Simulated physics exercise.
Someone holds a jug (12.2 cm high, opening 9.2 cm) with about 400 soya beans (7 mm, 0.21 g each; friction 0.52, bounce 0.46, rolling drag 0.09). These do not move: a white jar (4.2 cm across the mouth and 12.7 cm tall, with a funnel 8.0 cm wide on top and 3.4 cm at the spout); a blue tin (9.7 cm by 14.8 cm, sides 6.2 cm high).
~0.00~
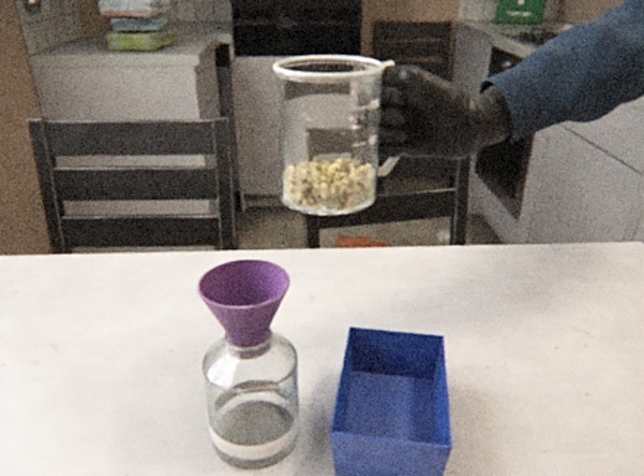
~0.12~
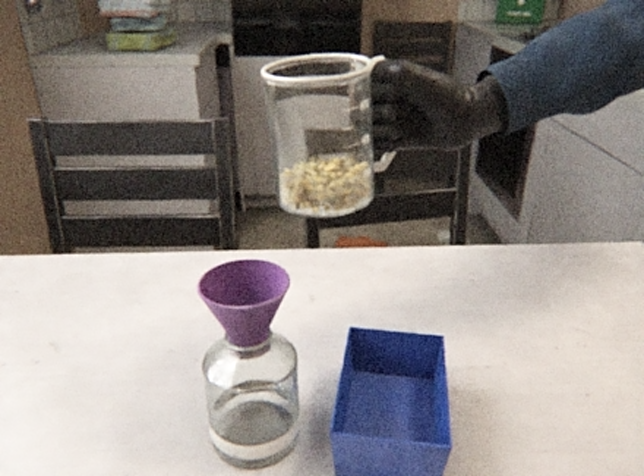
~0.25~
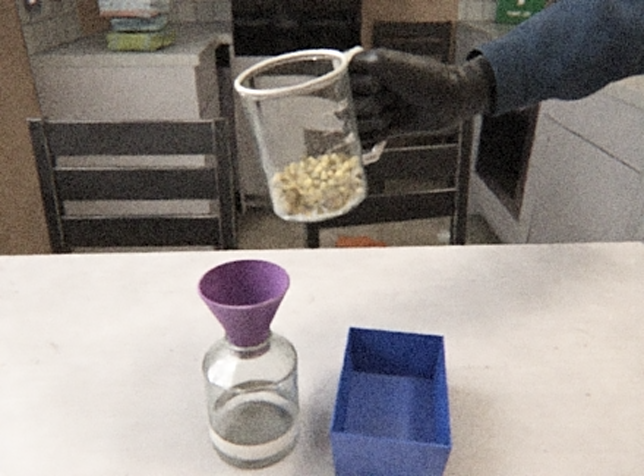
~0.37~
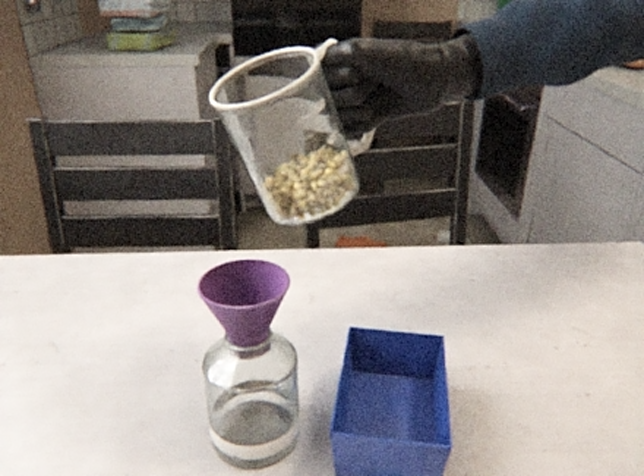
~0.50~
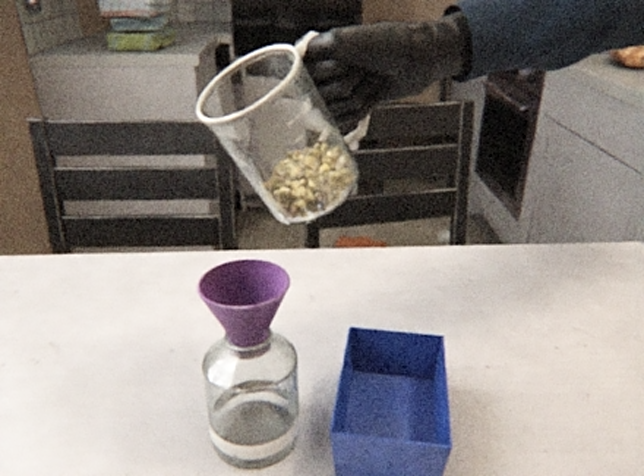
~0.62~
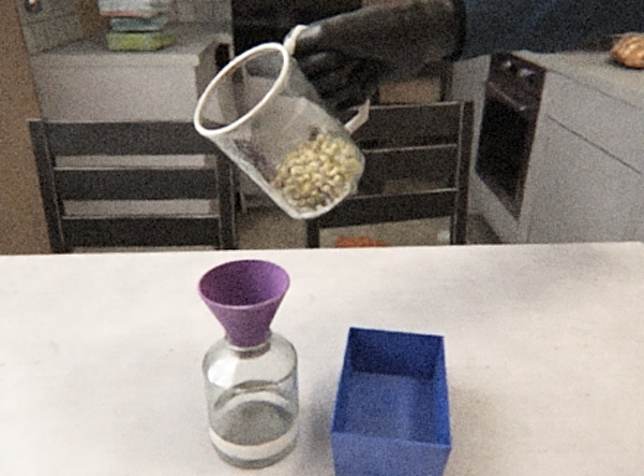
The video shows a dark-gloved hand holding a clear jug of pale beans above a table with a funnel-topped glass jar and a blue container, moving it a little left while steadily tilting its rim down to the left.
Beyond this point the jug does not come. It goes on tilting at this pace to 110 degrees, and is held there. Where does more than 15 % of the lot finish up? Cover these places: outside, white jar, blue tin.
Outside: More; white jar: More; blue tin: Not more.
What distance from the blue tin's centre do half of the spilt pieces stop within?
My estimate is close to 34 centimetres.
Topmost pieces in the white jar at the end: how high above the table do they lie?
Close to 2.5 centimetres.
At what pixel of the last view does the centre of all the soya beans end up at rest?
Close to pixel (243, 429) of the final picture.
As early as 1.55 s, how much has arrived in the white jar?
0 per cent.
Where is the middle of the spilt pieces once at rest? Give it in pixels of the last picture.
Somewhere near (84, 452) in the final frame.
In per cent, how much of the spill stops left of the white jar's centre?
Close to 100 in a hundred.
After 0.98 s, tilt 66 degrees; jug 100 %; middle of all pieces near (321, 155).
Then, at 1.28 s, tilt 87 degrees; jug 100 %; middle of all pieces near (325, 139).
After 1.55 s, tilt 106 degrees; jug 100 %; middle of all pieces near (314, 138).
Then, at 1.81 s, tilt 110 degrees; funnel 25 %, jug 70 %; middle of all pieces near (271, 191).
At rest (3.6 s), funnel 0 %, blue tin 0 %, jug 0 %, white jar 65 %, outside 35 %.
